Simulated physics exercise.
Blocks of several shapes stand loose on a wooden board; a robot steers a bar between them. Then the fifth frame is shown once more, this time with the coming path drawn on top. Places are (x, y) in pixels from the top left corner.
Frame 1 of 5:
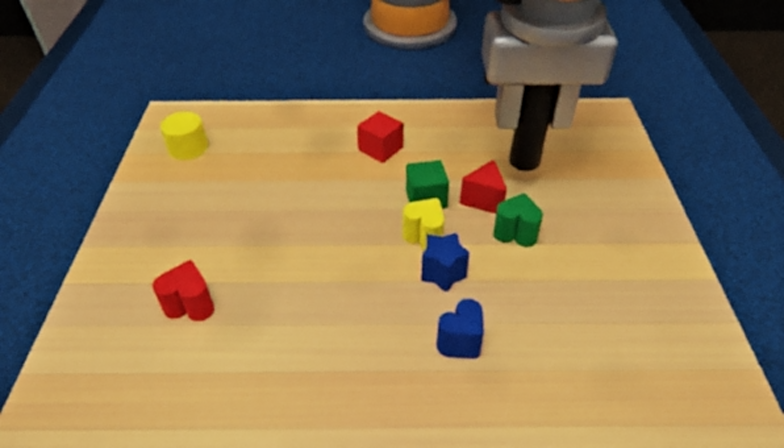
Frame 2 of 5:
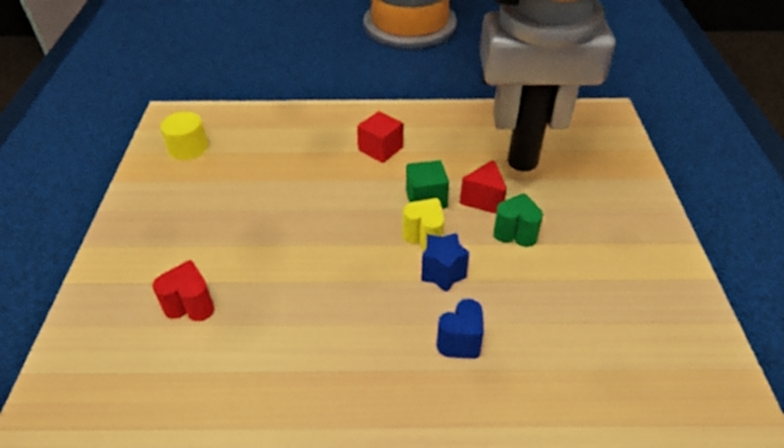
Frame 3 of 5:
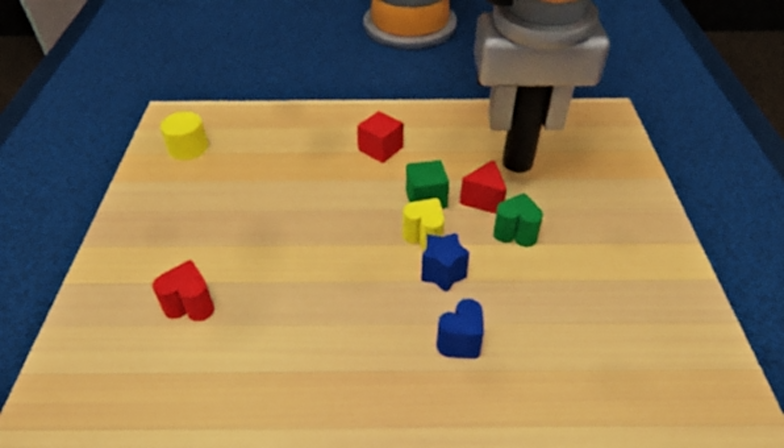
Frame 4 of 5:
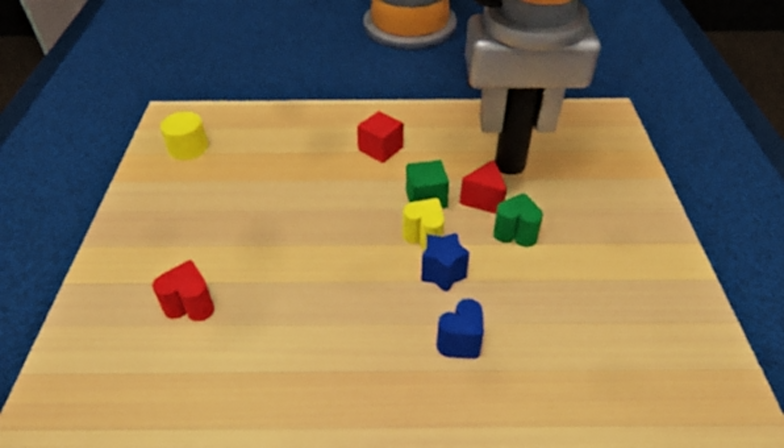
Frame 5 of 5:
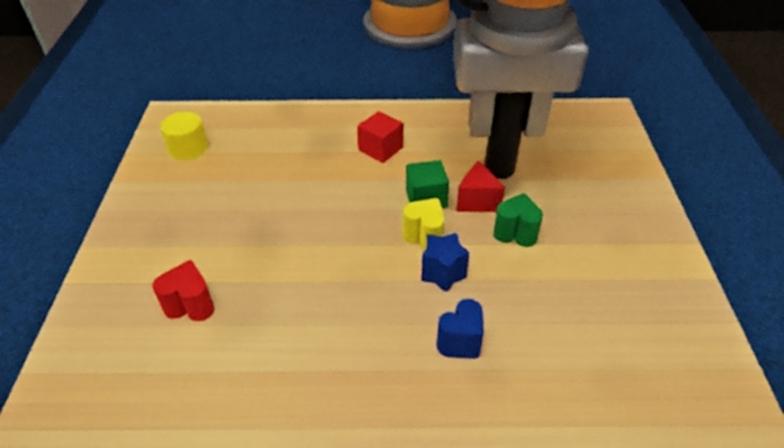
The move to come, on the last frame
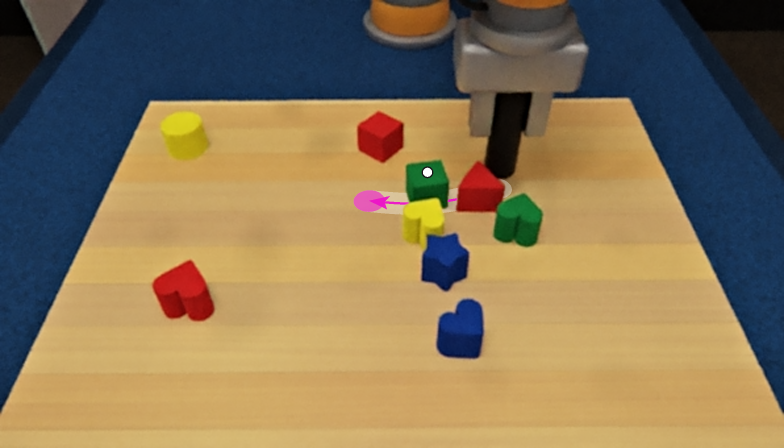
A robot arm with a black bar reaches over the far right of a pale wooden board on a blue surface, seen from above the near edge. Red, green, yellow and blue blocks cluster right of centre, with a yellow cylinder far left and a red heart nearer. The bar slides slightly left and nearer, finally nudging the red triangular block a little left, while the other blocks and camera stay still.
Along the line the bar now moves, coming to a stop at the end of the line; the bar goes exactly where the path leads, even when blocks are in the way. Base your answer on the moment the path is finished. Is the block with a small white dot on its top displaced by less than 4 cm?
The answer is no.
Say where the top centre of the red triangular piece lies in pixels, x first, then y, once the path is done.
When the path ends, it will be at (443, 197).
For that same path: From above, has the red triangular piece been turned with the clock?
No - that is not the case.
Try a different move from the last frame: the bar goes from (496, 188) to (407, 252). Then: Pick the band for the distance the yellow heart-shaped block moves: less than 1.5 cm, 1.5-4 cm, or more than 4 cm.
Moves over 4 cm.
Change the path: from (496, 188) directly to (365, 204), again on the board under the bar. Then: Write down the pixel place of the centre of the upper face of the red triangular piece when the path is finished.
That would be at about pixel (449, 191).
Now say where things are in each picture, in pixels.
Tip of the bar at (524, 162), middles of tops, yellow heart-shaped block at (426, 212), green square piece at (428, 172), red triangular piece at (487, 175), green heart-shaped block at (521, 208), in the first picture.
Bar at (523, 162), nothing pushed, in the second picture.
Bar at (518, 163), nothing pushed, in the third picture.
Bar at (510, 166), nothing pushed, in the fourth picture.
Bar at (499, 170), yellow heart-shaped block at (426, 212), green square piece at (428, 172), red triangular piece at (481, 177), green heart-shaped block at (521, 208), in the fifth picture.
The line goes from (496, 188) by way of (457, 199) and (413, 204) to (369, 201); the dot is on the green square piece.
The first path, step by step. One third of the way, bar at (459, 181); green square piece at (421, 175), turned 25° clockwise; red triangular piece at (455, 195), turned 30° anticlockwise.
Two thirds of the way, bar at (413, 185); yellow heart-shaped block at (419, 217); green square piece at (377, 178), turned 20° clockwise; red triangular piece at (443, 197), turned 70° anticlockwise.
At the end, bar at (368, 182); yellow heart-shaped block at (419, 217); green square piece at (333, 180); red triangular piece at (443, 197), turned 70° anticlockwise; green heart-shaped block unmoved.
